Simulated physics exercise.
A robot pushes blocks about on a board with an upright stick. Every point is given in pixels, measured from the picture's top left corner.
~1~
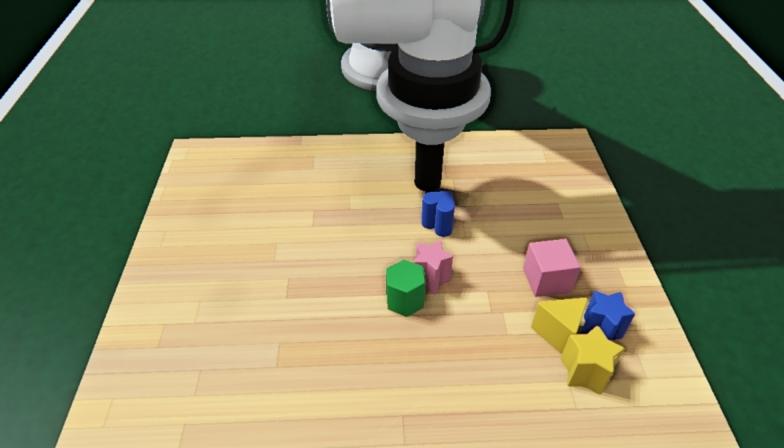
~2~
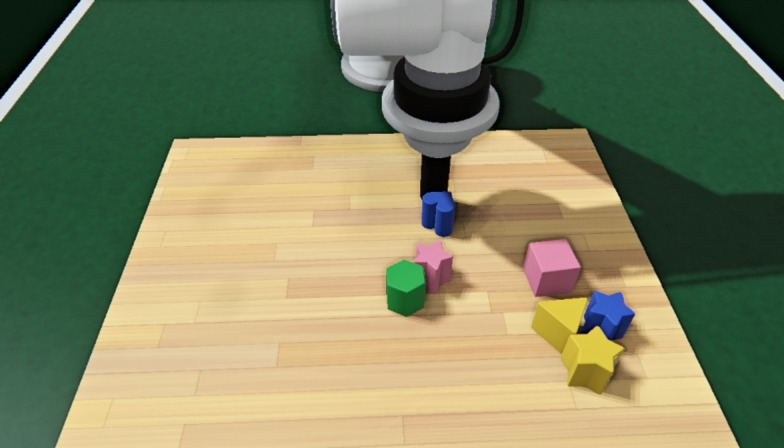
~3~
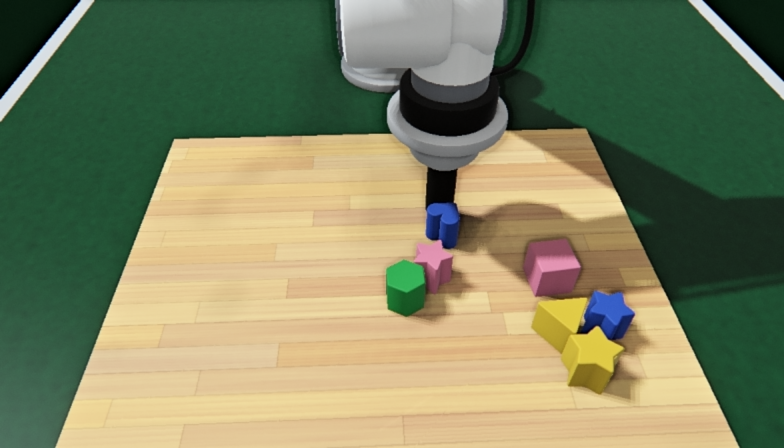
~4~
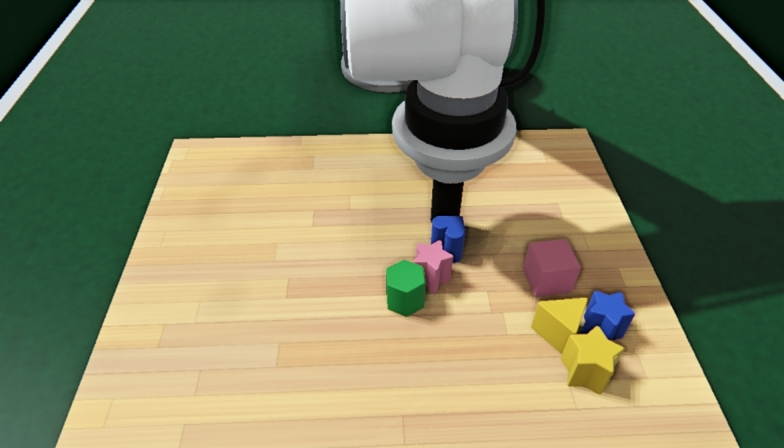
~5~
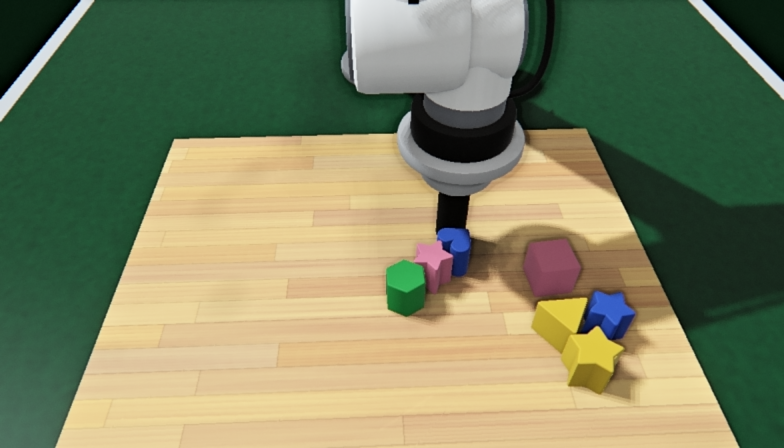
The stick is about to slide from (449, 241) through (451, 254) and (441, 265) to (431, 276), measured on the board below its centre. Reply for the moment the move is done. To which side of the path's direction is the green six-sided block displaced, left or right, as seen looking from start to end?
Heads right.
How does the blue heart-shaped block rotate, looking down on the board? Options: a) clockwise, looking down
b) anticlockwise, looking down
Answer: B.
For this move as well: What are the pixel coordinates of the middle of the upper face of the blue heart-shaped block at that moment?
It is going to be at (459, 266).
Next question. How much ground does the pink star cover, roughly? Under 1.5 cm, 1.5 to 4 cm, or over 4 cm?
The 1.5 to 4 cm band.
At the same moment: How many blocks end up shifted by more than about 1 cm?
I'd put the number at three or more.
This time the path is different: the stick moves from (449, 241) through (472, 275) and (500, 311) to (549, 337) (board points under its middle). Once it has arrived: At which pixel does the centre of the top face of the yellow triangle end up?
Final place: (605, 317).
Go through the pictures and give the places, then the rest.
In the first frame, stick's lower end (428, 183); green six-sided block (406, 275); pink star (432, 253); blue heart-shaped block (441, 199).
In the second frame, stick (433, 196); blocks still.
In the third frame, stick (439, 208); blue heart-shaped block (445, 211).
In the fourth frame, stick (445, 220); blue heart-shaped block (451, 224).
In the fifth frame, stick (450, 232); green six-sided block (406, 275); pink star (432, 253); blue heart-shaped block (456, 237).
What follows on the original path. Halfway along, stick (447, 251); green six-sided block (403, 277); pink star (428, 258), turned 20° clockwise; blue heart-shaped block (461, 256), turned 15° anticlockwise.
At the end, stick (432, 267); green six-sided block (383, 290); pink star (412, 273), turned 25° clockwise; blue heart-shaped block (459, 266), turned 55° anticlockwise.
